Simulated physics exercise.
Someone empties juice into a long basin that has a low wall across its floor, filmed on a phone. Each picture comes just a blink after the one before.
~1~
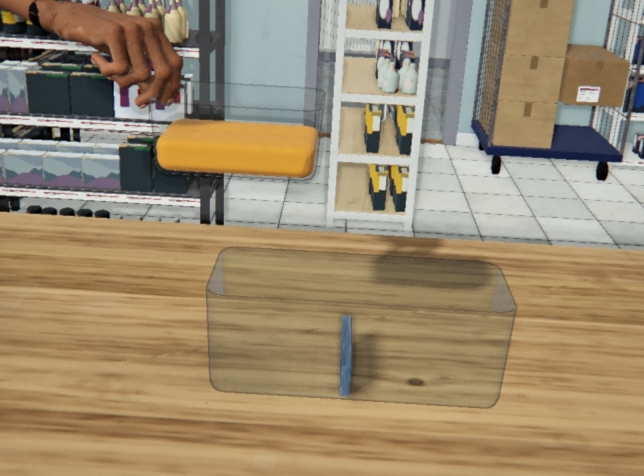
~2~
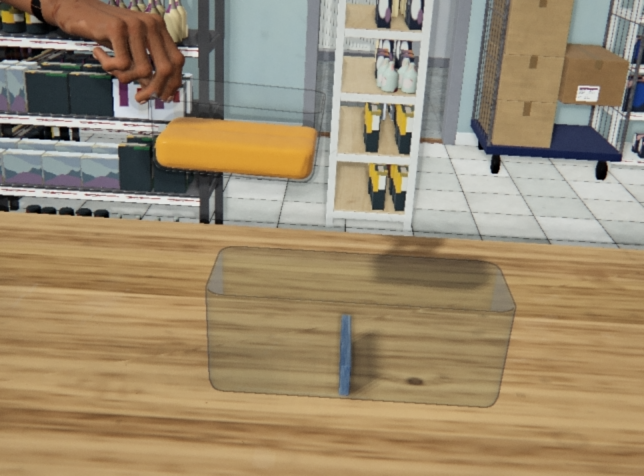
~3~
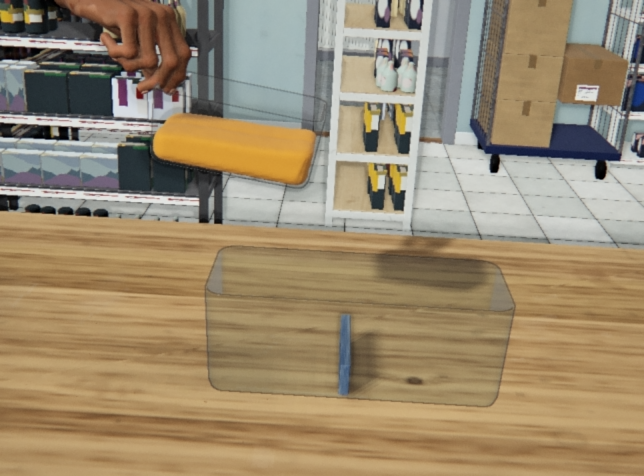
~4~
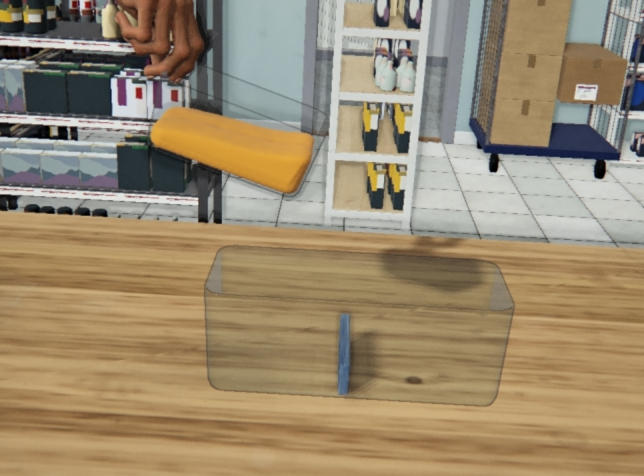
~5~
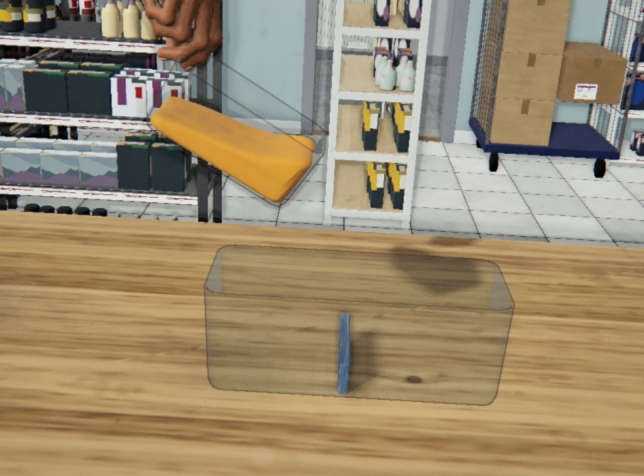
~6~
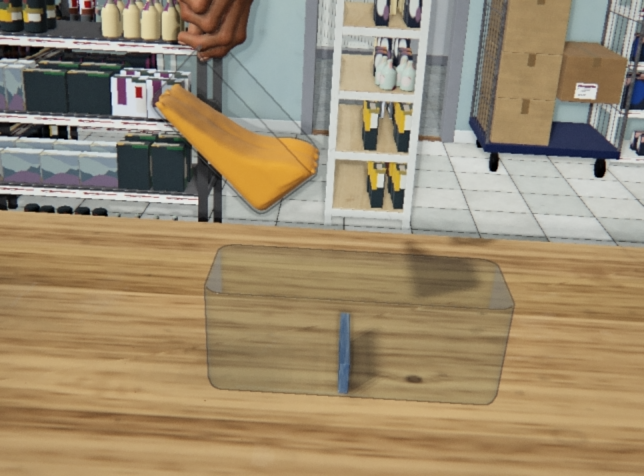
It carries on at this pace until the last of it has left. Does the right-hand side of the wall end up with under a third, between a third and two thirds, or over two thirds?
It ends up with under a third.
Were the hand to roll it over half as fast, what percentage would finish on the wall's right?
45 per cent or thereabouts.
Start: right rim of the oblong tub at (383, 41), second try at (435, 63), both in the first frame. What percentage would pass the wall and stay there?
About 70 % the first time, about 75 % the second.
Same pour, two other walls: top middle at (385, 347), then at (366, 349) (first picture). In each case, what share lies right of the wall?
20 per cent first, then 20 per cent.
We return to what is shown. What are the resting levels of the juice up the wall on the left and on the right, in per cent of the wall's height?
Left 50 per cent, right 10.
A moment on, the oblong tub is tipped right over and 12 per cent is still to pour, 48 is left of the wall and 3 right of it.
Next, the oblong tub is tipped right over and 2 per cent is still to pour, 70 is left of the wall and 15 right of it.
Then the oblong tub is tipped right over and 0 per cent is still to pour, 69 is left of the wall and 18 right of it.
Later the oblong tub is tipped right over and 0 per cent is still to pour, 71 is left of the wall and 21 right of it.
At rest 71 per cent lies left of the wall, 21 right of it and 8 outside.
